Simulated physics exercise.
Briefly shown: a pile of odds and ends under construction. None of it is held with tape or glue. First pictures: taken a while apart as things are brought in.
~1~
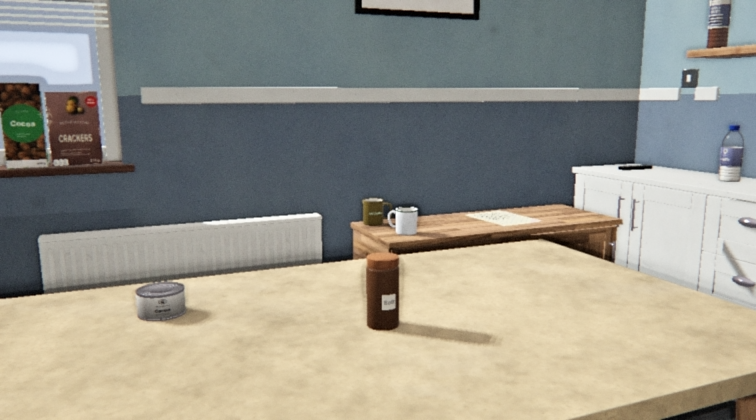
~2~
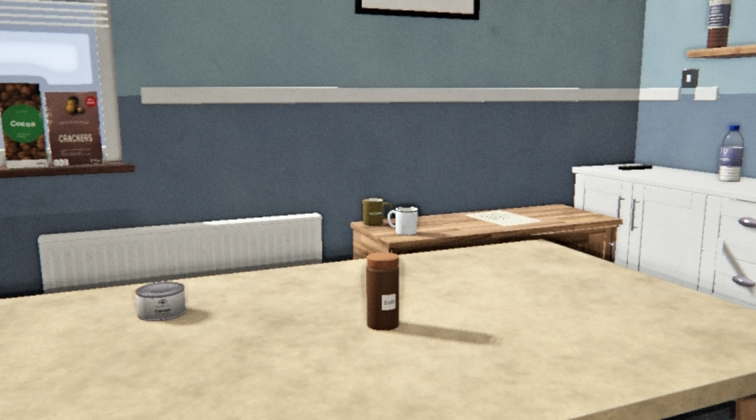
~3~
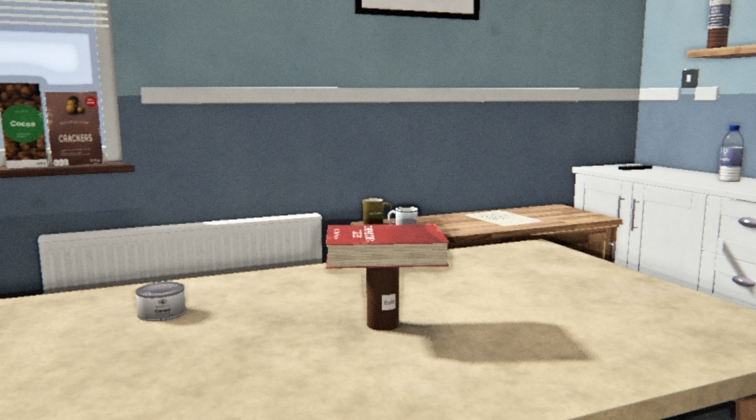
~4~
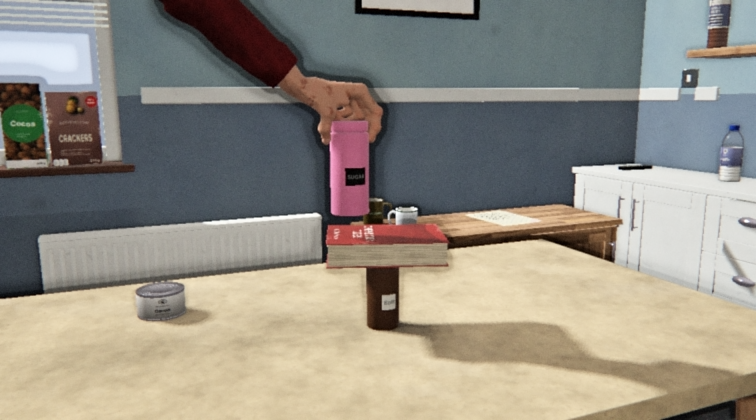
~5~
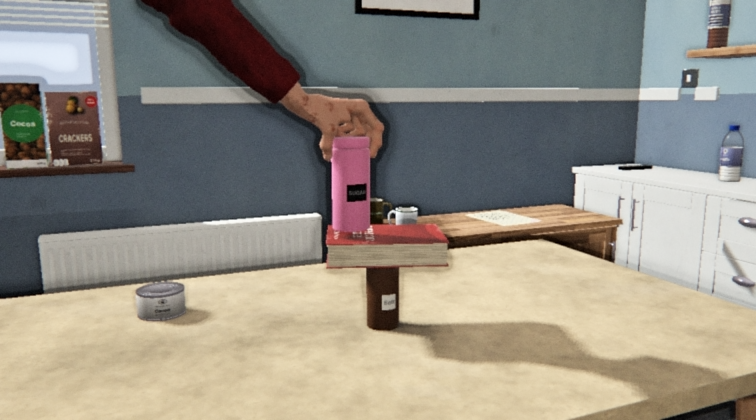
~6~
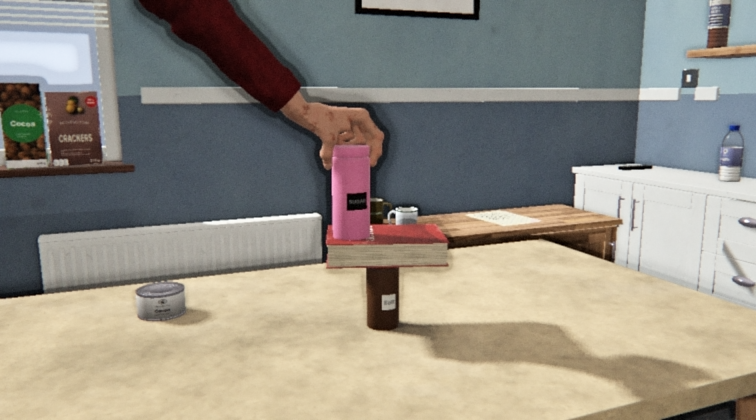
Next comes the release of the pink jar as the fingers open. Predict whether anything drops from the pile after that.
It is going to stay together.
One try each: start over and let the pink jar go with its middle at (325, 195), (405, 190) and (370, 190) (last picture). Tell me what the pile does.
Result per try: First toppled, second still standing, third still standing.
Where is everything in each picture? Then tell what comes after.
In the first picture, the last thing is not in view yet; white tub (161, 301).
In the second picture, the last thing is not in view yet; brown jar (383, 291).
In the third picture, the last thing is not in view yet; red book (385, 245).
The fourth picture shows on its way; pink jar (350, 168); white tub (161, 301).
The fifth picture shows on its way; pink jar (351, 183); brown jar (383, 291).
The sixth picture shows in place under the hand; pink jar (351, 192); red book (385, 245).
Then, 0.50 s past the last view, nothing moves.
Then, 1.20 s past the last view, pink jar resting near (351, 193).
Finally, all 4 still in place. Final places as the last picture's camera would see them, pink jar near (350, 193). The pile holds.
